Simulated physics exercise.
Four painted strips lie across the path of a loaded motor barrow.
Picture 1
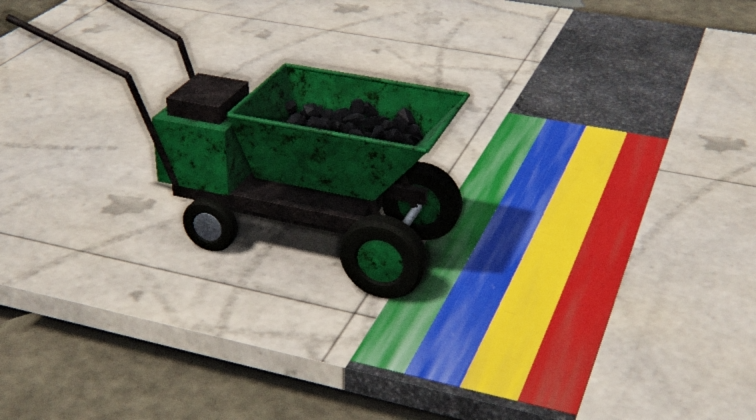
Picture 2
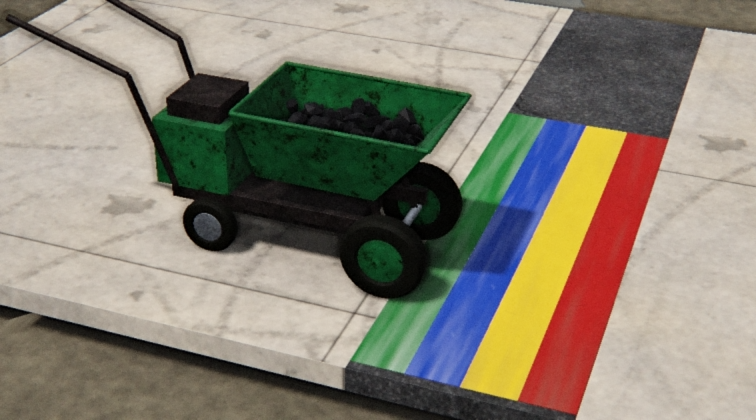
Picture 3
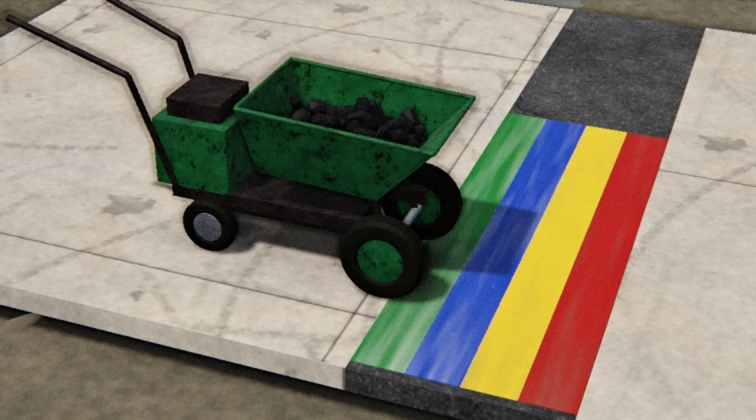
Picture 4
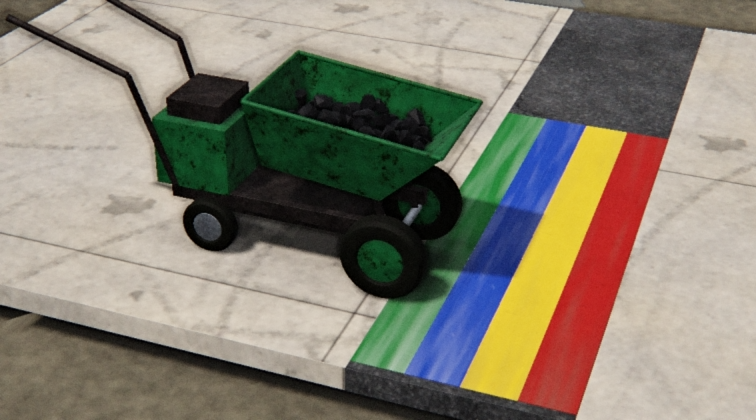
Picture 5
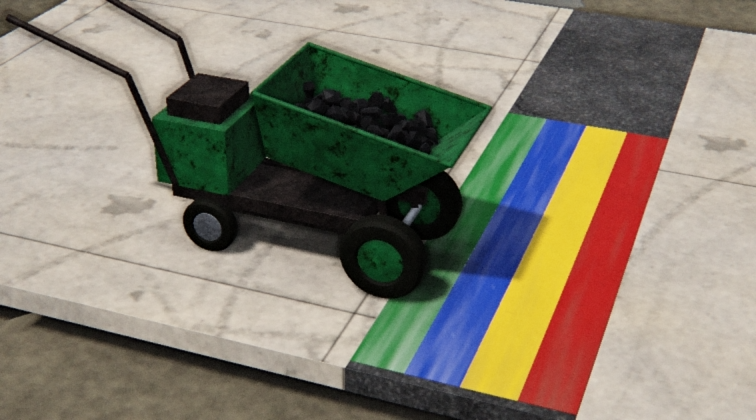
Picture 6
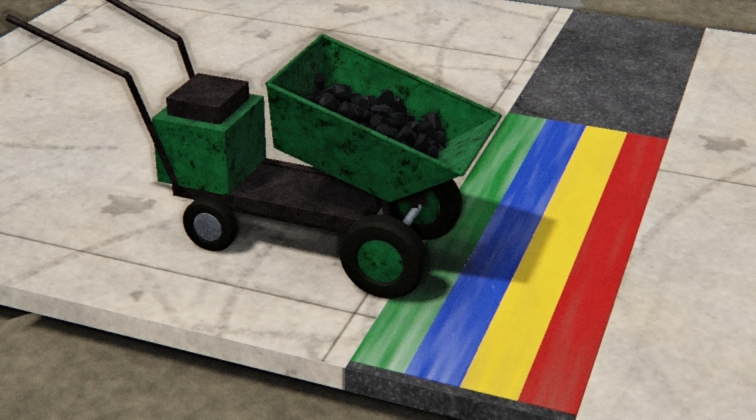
The green skip of a motor barrow tilts gradually toward painted strips, carrying dark lumps.
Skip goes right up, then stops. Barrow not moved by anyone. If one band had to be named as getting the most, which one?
I would name red.
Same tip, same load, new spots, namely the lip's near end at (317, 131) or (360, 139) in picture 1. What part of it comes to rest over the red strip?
0 and 10 percent, in that order.
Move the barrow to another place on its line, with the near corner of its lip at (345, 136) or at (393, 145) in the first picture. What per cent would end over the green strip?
First spot 0 per cent, second spot 0 per cent.
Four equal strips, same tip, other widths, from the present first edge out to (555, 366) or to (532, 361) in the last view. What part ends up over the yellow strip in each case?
Shares in order: Close to 0 %; close to 0 %.
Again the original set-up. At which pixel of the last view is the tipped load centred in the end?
At about (582, 298).
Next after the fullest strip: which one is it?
Rank two: The yellow strip.
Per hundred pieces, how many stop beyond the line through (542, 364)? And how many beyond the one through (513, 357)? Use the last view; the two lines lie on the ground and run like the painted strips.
Near 40 % and near 60 %, in that order.
Shortly afterwards, skip tipped steeply; the whole lot in the skip.
Next, skip tipped right over; the bulk in the skip; a little over the yellow strip; a little over the red strip.
Some moments later, skip tipped right over; near a third in the skip; near a quarter over the yellow strip; near a third over the red strip; a little off the paint.
In the end, skip tipped right over; near a third in the skip; none at all over the green strip; none at all over the blue strip; near a quarter over the yellow strip; near a third over the red strip; a little off the paint.
